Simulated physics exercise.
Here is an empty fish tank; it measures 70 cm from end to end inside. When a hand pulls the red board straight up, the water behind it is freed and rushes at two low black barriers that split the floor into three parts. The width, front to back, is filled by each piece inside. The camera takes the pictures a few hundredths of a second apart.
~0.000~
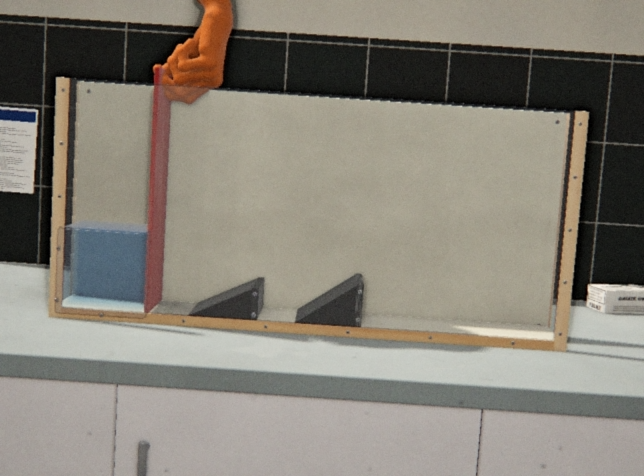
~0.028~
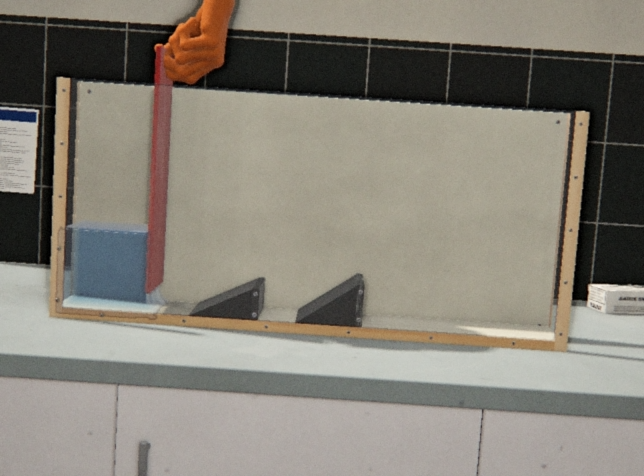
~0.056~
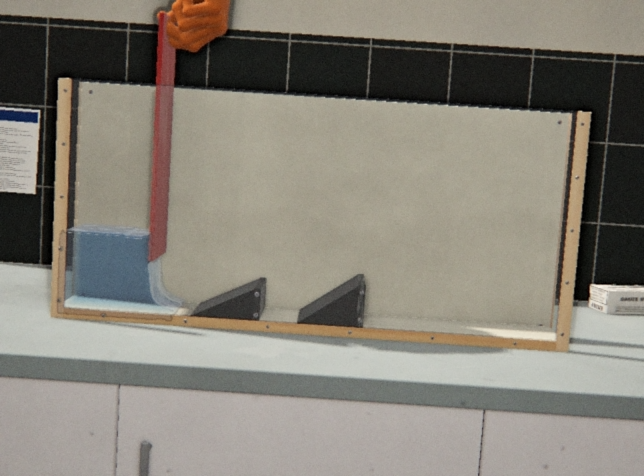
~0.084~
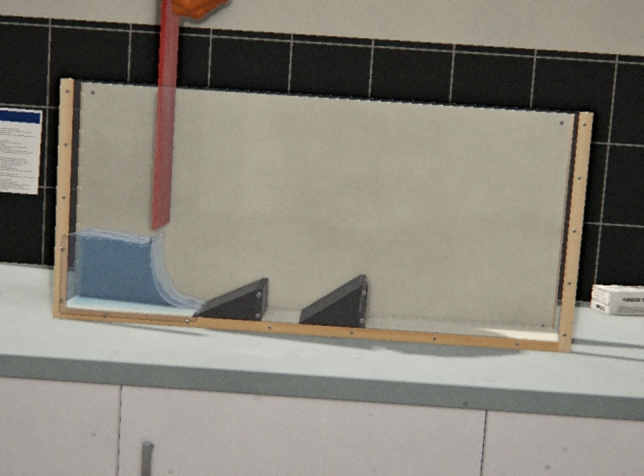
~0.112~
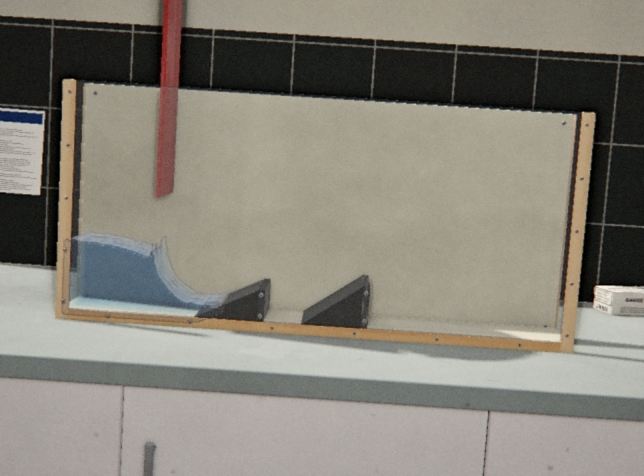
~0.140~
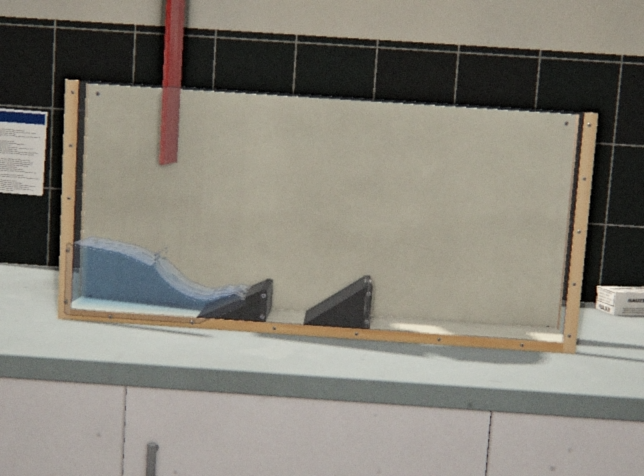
An orange-gloved hand pulled a red board straight up out of a clear tank, and the blue water behind it slumped and spread right along the floor, running up the first black ramp.
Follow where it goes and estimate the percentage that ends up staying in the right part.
I would say about 10 per cent of it.
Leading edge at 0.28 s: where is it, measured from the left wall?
About 38 cm.
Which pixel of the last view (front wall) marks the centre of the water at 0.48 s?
The centre of mass sits near (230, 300) on the front wall.
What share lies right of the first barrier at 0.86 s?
About 40 %.
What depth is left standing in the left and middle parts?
Depths: About 3.5 cm, about 4.5 cm.
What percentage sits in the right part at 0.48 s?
That share comes to around 8 percent, give or take.
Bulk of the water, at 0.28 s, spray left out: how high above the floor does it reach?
Roughly 8.0 centimetres.
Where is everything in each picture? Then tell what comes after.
The first picture shows level at the left end (70, 229); front at (143, 311); board bottom (146, 312); the first barrier (ramped) has its top at (255, 290); the second barrier (ramped) has its top at (360, 286).
The second picture shows level at the left end (71, 230); front at (154, 311); board bottom (147, 292).
The third picture shows level at the left end (72, 232); front at (172, 313); board bottom (150, 260).
The fourth picture shows level at the left end (74, 237); front at (194, 315); board bottom (154, 228).
The fifth picture shows level at the left end (77, 242); front at (210, 316); board bottom (158, 196).
The sixth picture shows level at the left end (79, 246); front at (211, 316); board bottom (162, 163).
By 0.28 s 84 per cent is still short of the first barrier, 0 is over the second.
By 0.48 s 65 per cent is still short of the first barrier, 9 is over the second.
By 0.86 s 60 per cent is still short of the first barrier, 11 is over the second.
At rest it is 60 per cent left, 30 middle, 11 right.
